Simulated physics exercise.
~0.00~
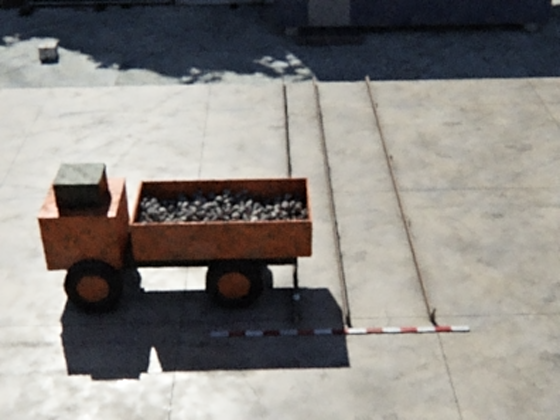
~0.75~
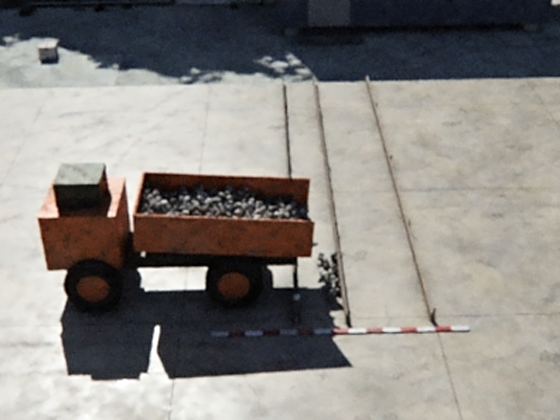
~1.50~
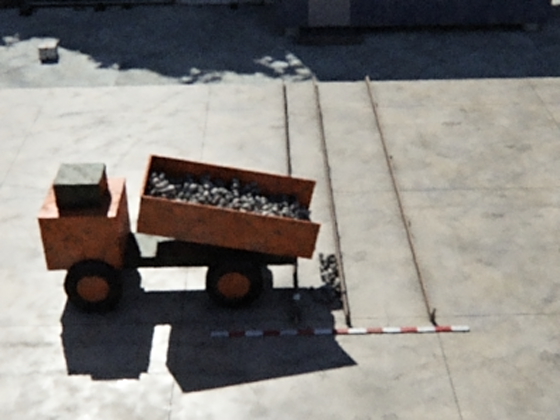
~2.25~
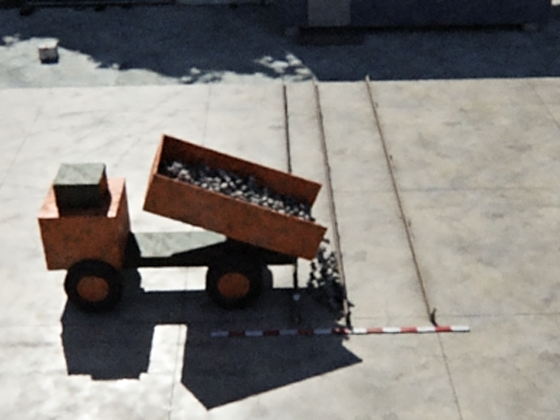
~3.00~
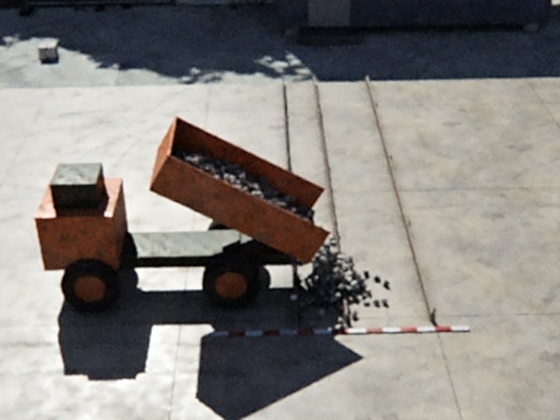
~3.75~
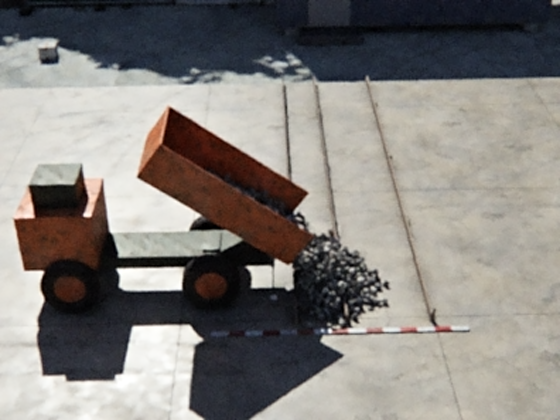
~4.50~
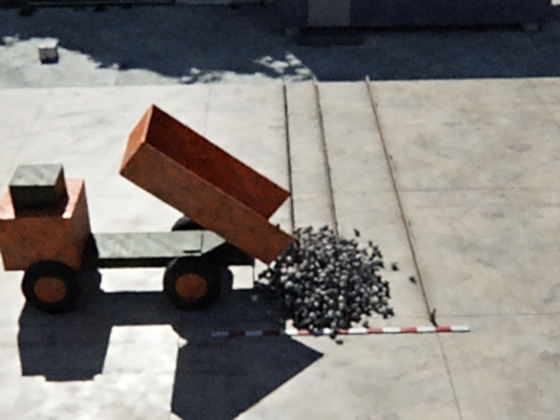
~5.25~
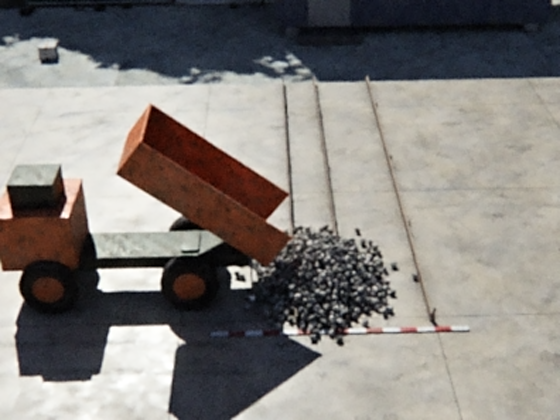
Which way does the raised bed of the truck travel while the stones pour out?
It moves to the left as the truck draws away from the growing pile.
